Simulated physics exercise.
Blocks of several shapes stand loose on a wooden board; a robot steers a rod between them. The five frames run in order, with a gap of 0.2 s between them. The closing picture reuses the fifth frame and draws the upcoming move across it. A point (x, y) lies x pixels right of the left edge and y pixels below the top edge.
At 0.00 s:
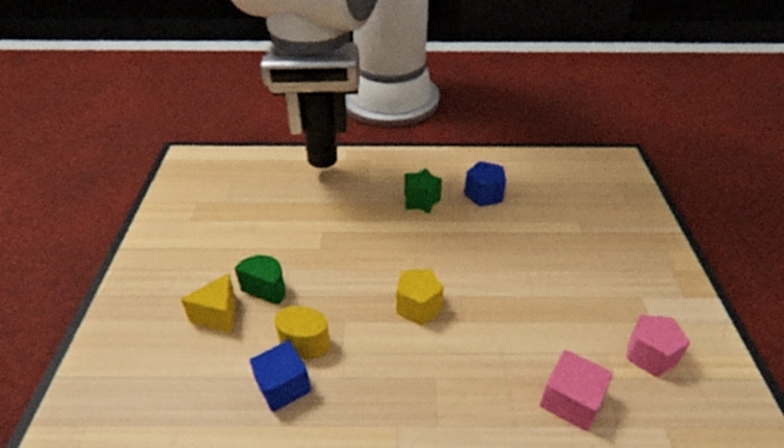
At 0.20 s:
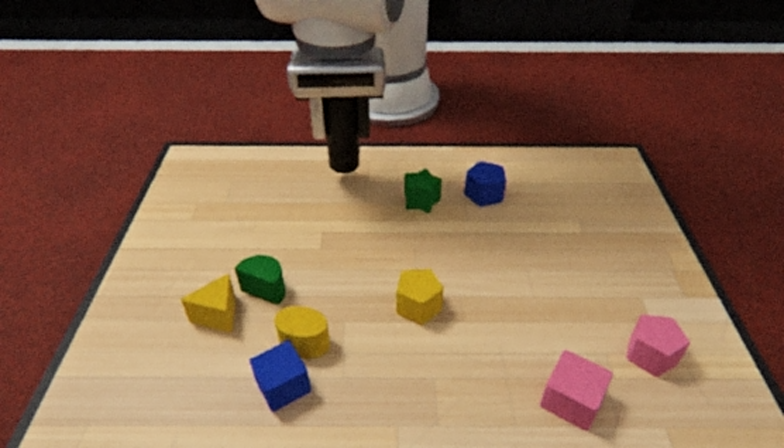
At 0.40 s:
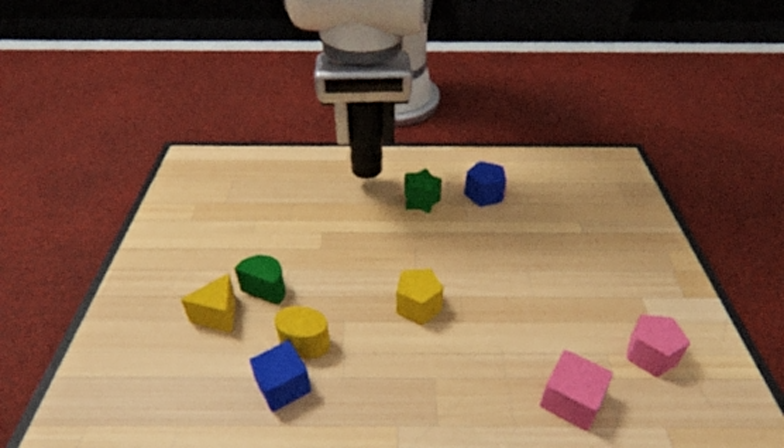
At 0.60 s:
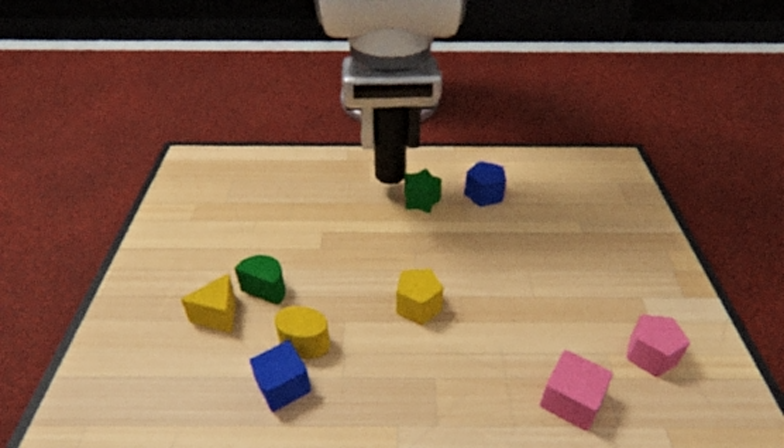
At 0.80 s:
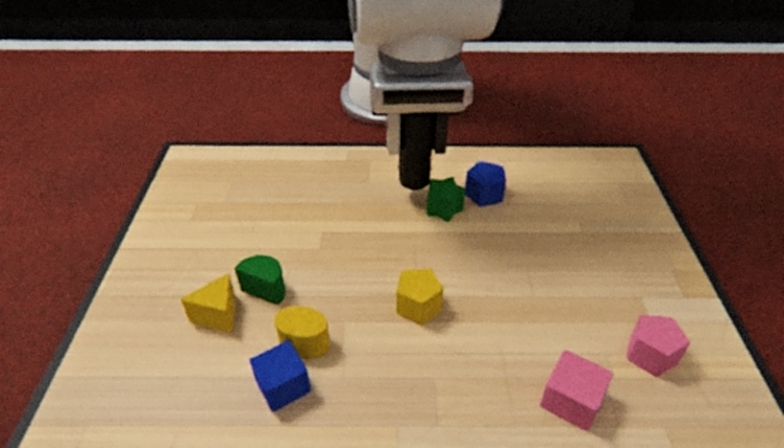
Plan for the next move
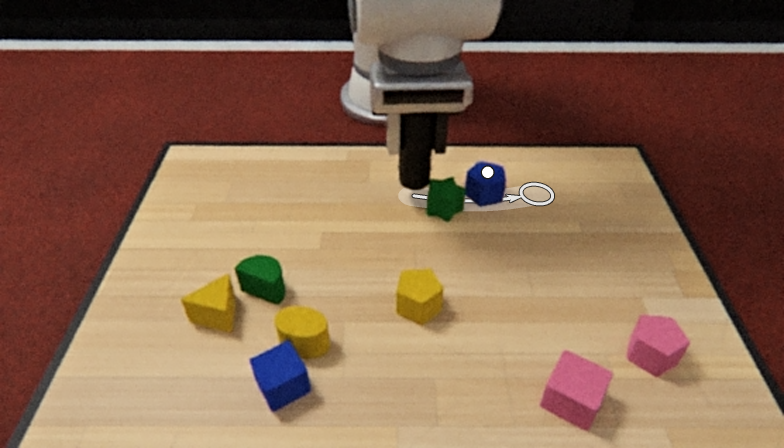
A robot arm moved its black rod rightward along the far side of a wooden board scattered with colored blocks, then pushed the green star block a little closer to the blue five-sided block.
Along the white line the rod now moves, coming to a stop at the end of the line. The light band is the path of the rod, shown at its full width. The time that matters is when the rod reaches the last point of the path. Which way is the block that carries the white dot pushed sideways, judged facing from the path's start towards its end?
Displaced left.
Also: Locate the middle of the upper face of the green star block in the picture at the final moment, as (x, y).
Close to (483, 199).
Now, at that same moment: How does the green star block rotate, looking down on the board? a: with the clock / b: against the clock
My answer is option a.
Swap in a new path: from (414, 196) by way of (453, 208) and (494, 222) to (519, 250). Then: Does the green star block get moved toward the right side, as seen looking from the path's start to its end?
I believe so.
Path on the board, from (414, 196) over (477, 201) to (537, 194); the dot is on the blue five-sided block.
The first path, step by step. One third of the way, rod at (457, 186); green star block at (473, 197), turned 60° clockwise.
Two thirds of the way, rod at (500, 185); green star block at (483, 199), turned 90° clockwise; blue five-sided block at (530, 168).
At the end, rod at (540, 179); green star block at (483, 199), turned 90° clockwise; blue five-sided block at (567, 161), turned 15° anticlockwise.
